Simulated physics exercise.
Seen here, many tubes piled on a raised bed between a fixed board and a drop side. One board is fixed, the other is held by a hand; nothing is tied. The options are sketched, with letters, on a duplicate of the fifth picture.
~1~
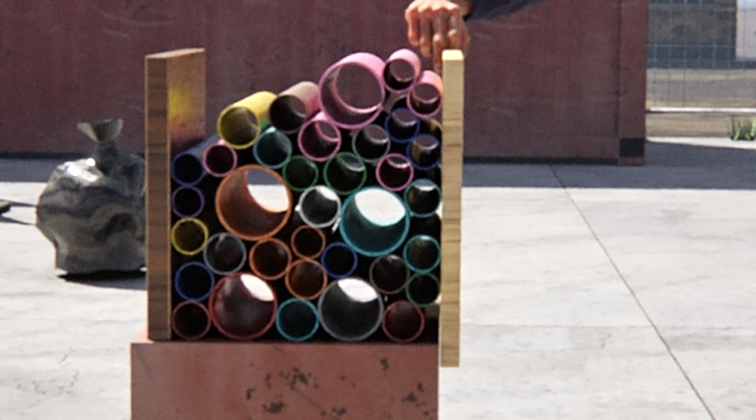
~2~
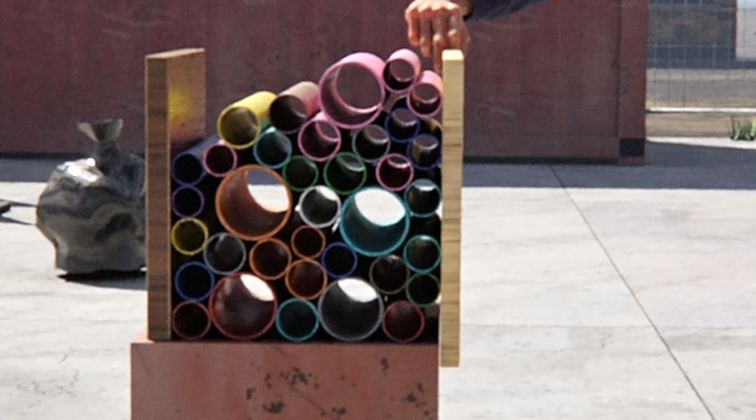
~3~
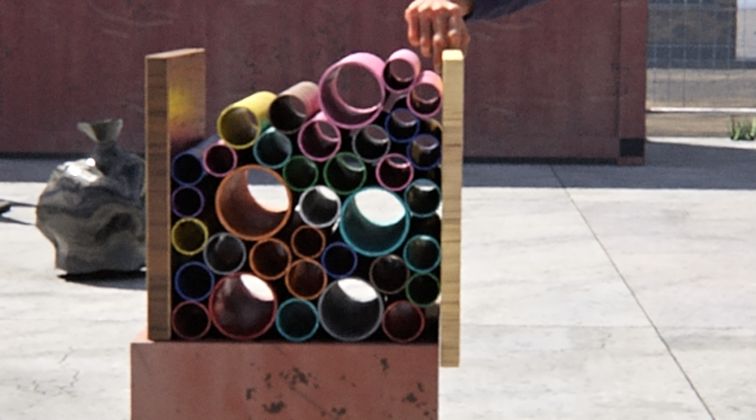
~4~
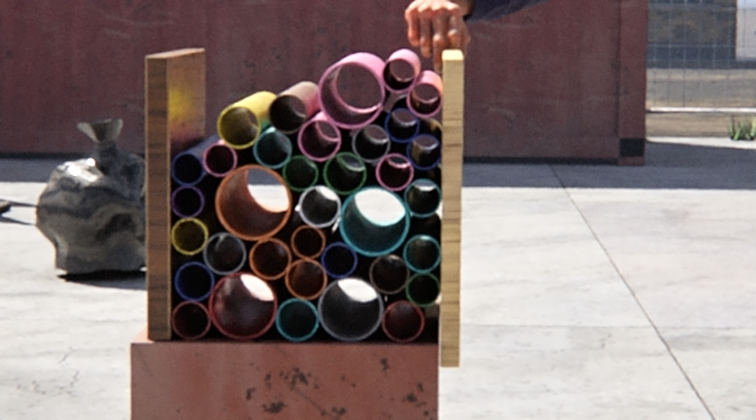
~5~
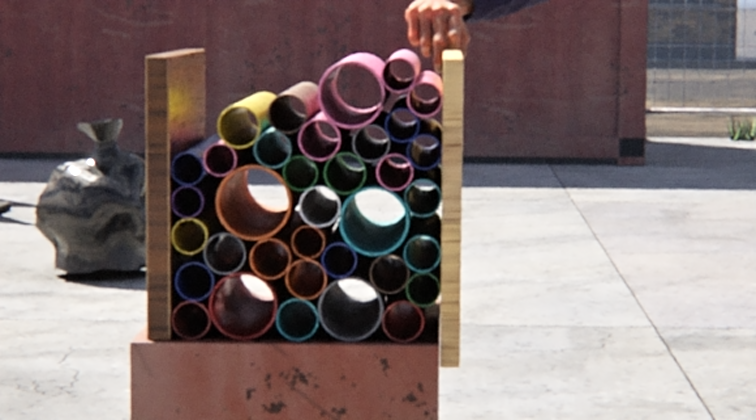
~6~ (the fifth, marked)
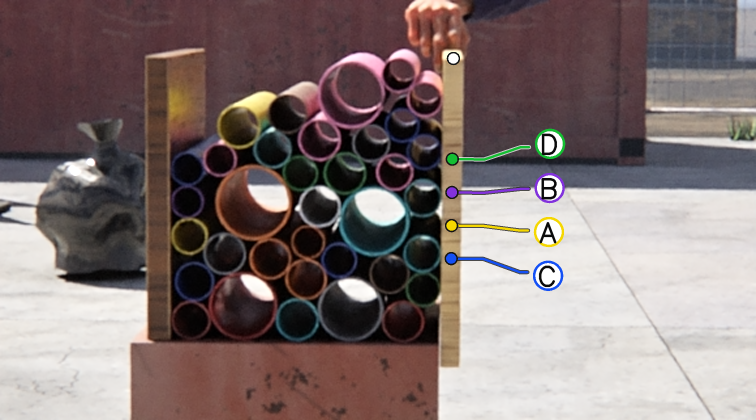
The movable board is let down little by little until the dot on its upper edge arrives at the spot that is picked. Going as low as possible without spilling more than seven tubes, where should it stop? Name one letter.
Mark A is as low as it can go.
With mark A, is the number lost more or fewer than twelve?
At A, fewer than twelve.
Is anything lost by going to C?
Yes.
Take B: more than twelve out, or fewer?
Fewer than twelve.
On the marked copy, A at (451, 225); B at (452, 193); C at (451, 259); D at (452, 159); the white dot at (453, 59).
Taking A. A third of the way, top of the board (443, 133).
Two thirds of the way, top of the board (442, 217).
When it is over, top of the board (442, 224), five out over the board.
As for the rest, B three out over the board; C eight out over the board; D one out over the board.
